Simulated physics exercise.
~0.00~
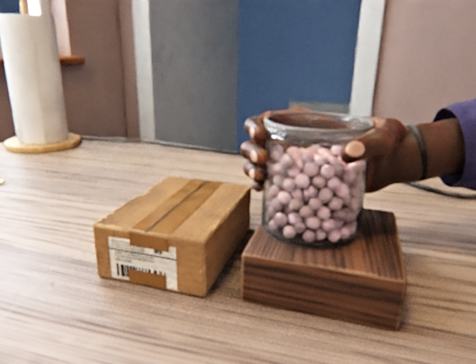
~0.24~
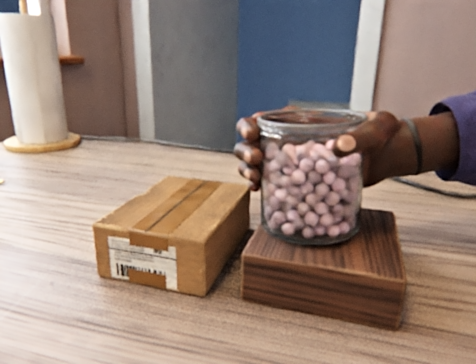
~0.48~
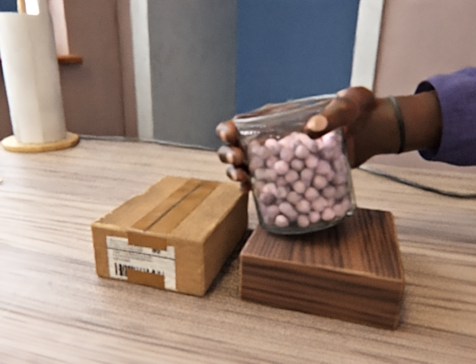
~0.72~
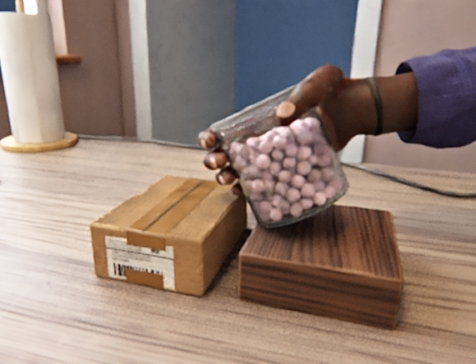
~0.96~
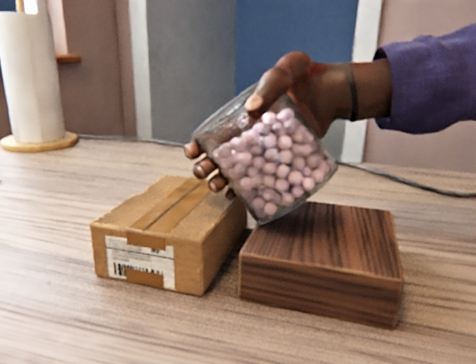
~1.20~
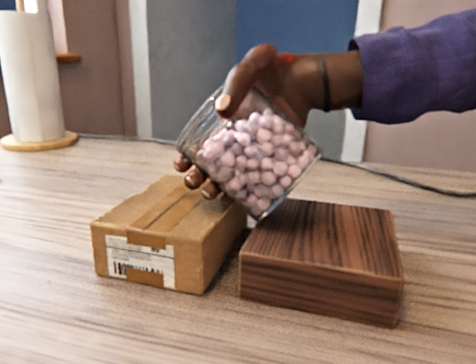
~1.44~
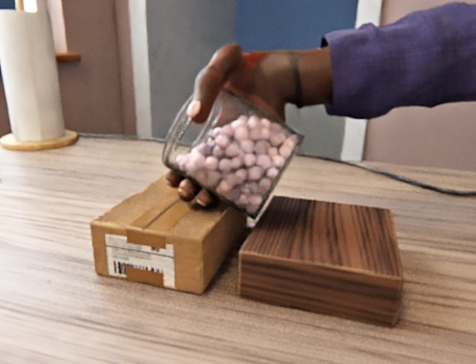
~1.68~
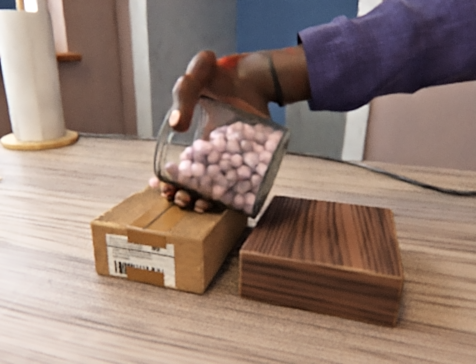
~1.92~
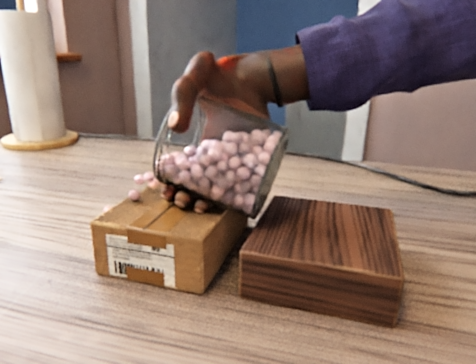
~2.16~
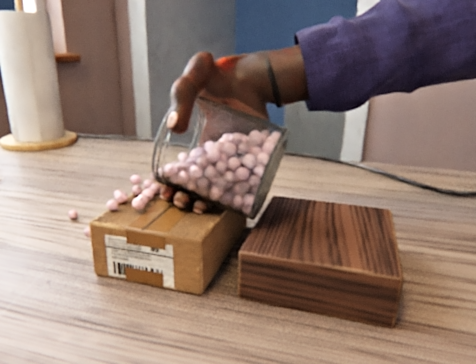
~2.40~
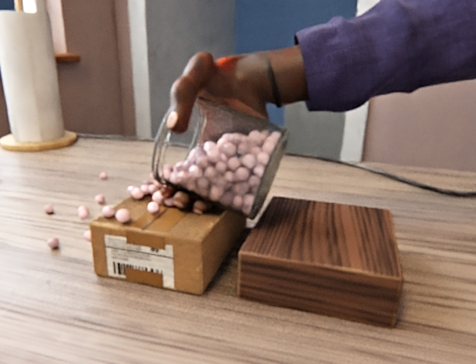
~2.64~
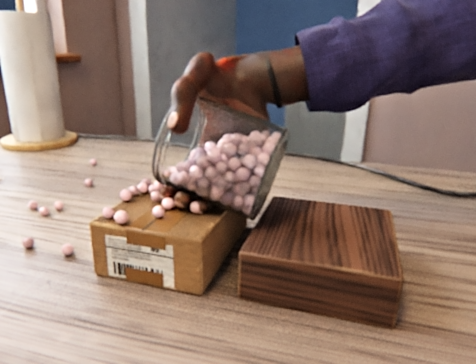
A clear jar is tipped left by a hand, spilling some pink beads over a box.
